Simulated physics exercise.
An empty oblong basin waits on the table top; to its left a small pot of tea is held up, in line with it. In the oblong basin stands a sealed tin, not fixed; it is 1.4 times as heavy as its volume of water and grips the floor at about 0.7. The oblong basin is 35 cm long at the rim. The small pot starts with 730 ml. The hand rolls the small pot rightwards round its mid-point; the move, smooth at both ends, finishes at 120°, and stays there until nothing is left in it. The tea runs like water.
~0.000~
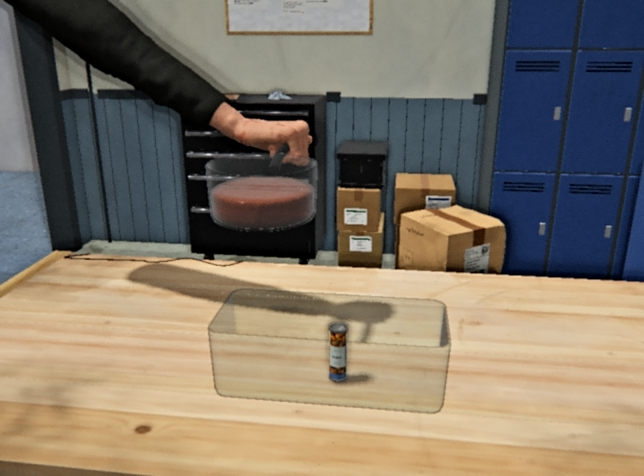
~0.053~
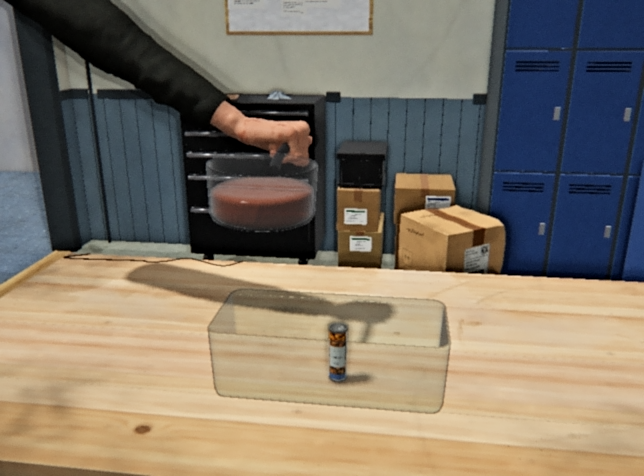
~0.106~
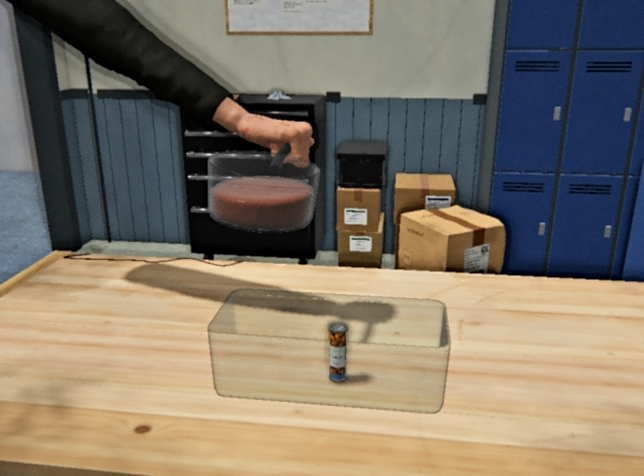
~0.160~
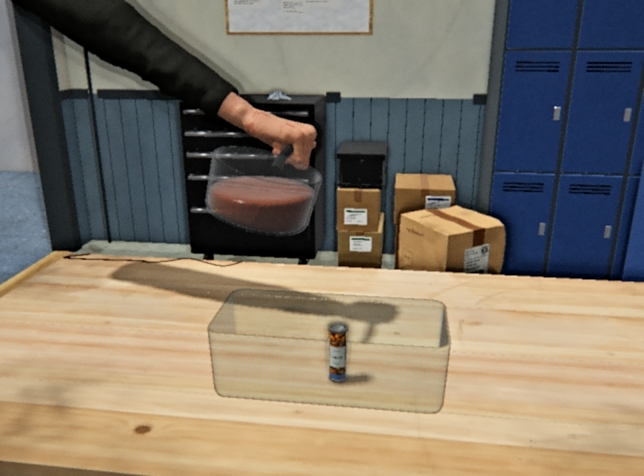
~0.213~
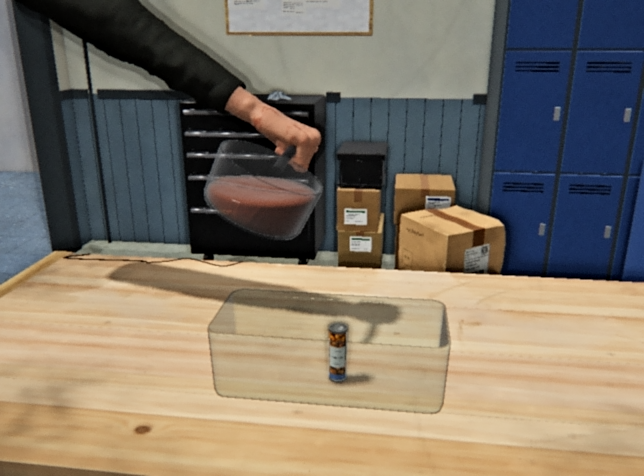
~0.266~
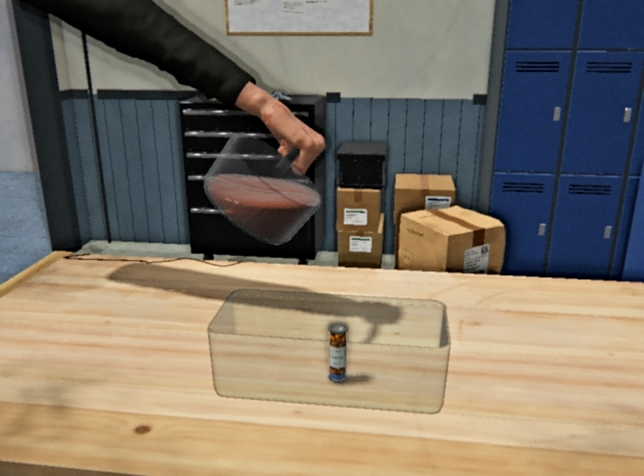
The video shows a hand holding a clear pot of reddish-brown liquid above a wooden table, where a clear oblong basin and a small labelled container sit, then tilting the pot steadily to the right.
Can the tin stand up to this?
It remains upright.
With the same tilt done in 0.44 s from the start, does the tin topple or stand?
The tin goes over.
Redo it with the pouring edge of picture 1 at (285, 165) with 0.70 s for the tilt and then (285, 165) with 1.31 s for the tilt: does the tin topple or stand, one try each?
First it falls; then it stays up.
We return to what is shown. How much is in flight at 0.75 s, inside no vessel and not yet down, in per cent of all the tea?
Some 10 per cent.
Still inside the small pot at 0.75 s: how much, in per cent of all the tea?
Some 2 per cent.
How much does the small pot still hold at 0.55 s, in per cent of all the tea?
About 20 per cent.
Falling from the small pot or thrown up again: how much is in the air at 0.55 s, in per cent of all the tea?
Near 58 in a hundred.
By 0.55 s the tilt is 106° and 20 per cent is still to pour; the tin stands where it began.
By 0.75 s the tilt is 120° and 2 per cent is still to pour; the tin stands 1 cm from where it began.
By 0.97 s the tilt is 120° and 0 per cent is still to pour; the tin stands where it began.
By 1.20 s the tilt is 120° and 0 per cent is still to pour; the tin stands where it began.
At rest the tin stands where it began.
